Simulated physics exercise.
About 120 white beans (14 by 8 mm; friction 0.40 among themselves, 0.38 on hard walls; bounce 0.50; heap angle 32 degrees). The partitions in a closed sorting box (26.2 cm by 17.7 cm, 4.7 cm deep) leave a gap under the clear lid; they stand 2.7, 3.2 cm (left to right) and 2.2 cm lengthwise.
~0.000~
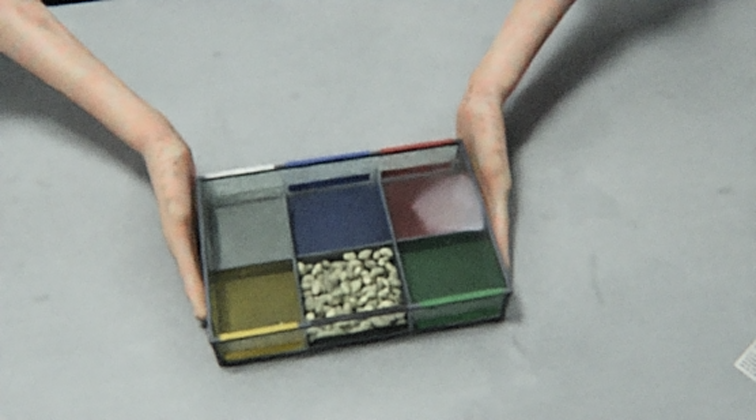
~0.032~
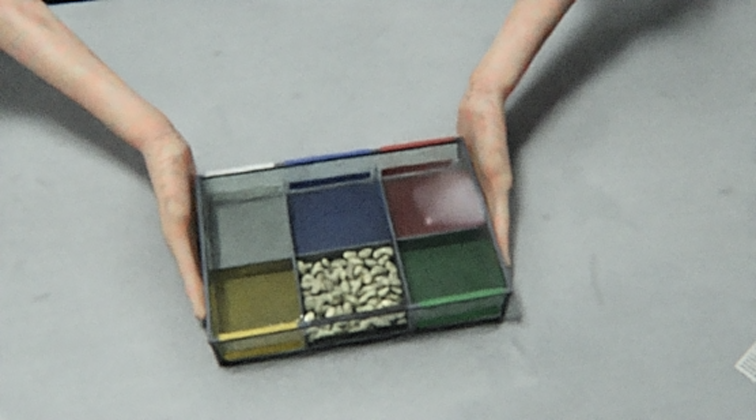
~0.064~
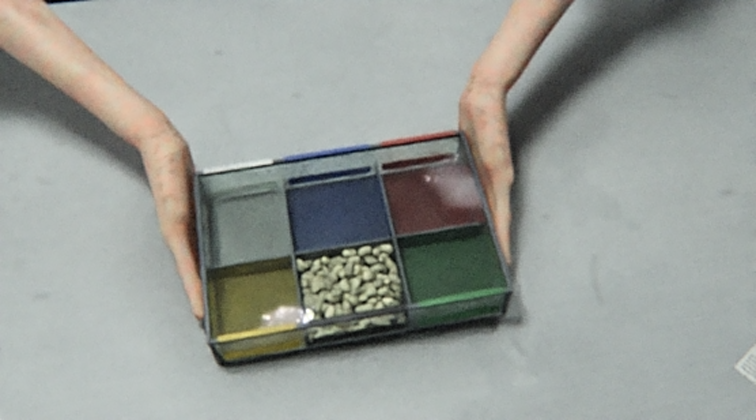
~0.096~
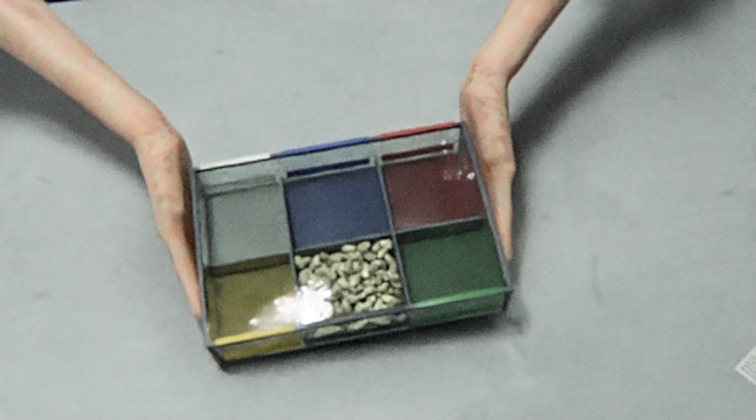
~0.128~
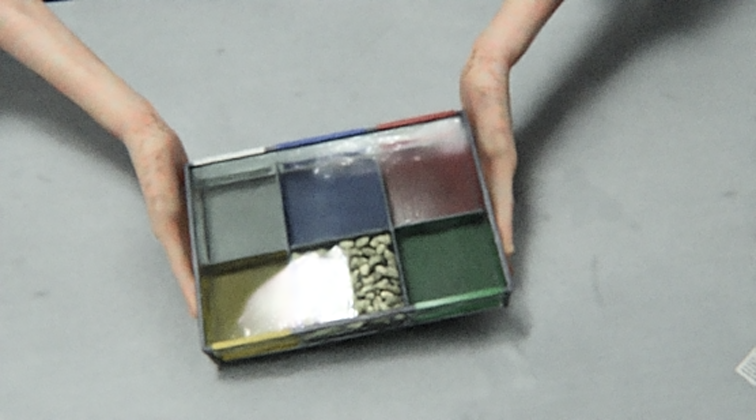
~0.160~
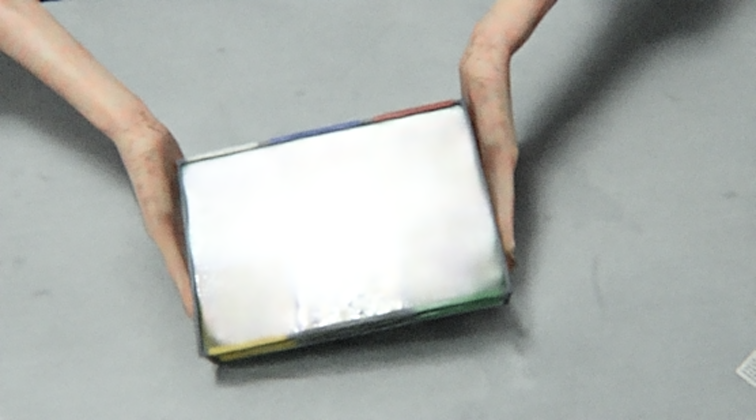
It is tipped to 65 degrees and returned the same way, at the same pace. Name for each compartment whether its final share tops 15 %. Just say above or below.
Red: Does not qualify. Blue: Does not qualify. Green: Does not qualify. Yellow: Does not qualify. White: Does not qualify. Black: Qualifies.
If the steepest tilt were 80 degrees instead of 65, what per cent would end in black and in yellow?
Shares: Black 90 and yellow 10, in per cent.
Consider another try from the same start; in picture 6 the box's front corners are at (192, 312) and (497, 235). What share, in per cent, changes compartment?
Then roughly 35 per cent.
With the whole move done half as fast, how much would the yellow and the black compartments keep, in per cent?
Yellow = 0 %; black = 100 %.
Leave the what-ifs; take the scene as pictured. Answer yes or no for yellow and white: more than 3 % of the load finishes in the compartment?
Checking yellow: It clears; checking white: It falls short.
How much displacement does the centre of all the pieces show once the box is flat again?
Measured shift: Some 2.5 cm.
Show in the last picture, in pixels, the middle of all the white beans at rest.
Near (336, 318).
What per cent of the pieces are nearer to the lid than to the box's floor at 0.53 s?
Estimate: Near 20 per cent.
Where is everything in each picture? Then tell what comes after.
The first frame shows box tilt 0 degrees, front corners at (213, 339) and (508, 289); black 100 %.
The second frame shows box tilt 1 degrees, front corners at (213, 339) and (508, 289).
The third frame shows box tilt 3 degrees, front corners at (211, 340) and (508, 289), lowest corner left front.
The fourth frame shows box tilt 7 degrees, front corners at (209, 343) and (508, 288), lowest corner left front.
The fifth frame shows box tilt 12 degrees, front corners at (206, 347) and (508, 287), lowest corner left front.
The sixth frame shows box tilt 18 degrees, front corners at (203, 352) and (507, 289), lowest corner left front; black 100 %. The box's pace is about 180 degrees a second.
Then, at 0.53 s, tilt 64 degrees; yellow 5 %, black 95 %.
After 0.77 s, tilt 25 degrees; yellow 5 %, black 95 %.
After 1.12 s, tilt 0 degrees; yellow 5 %, black 95 %.
By 1.6 s all is still; red 0 %, blue 0 %, green 0 %, yellow 5 %, white 0 %, black 95 %.
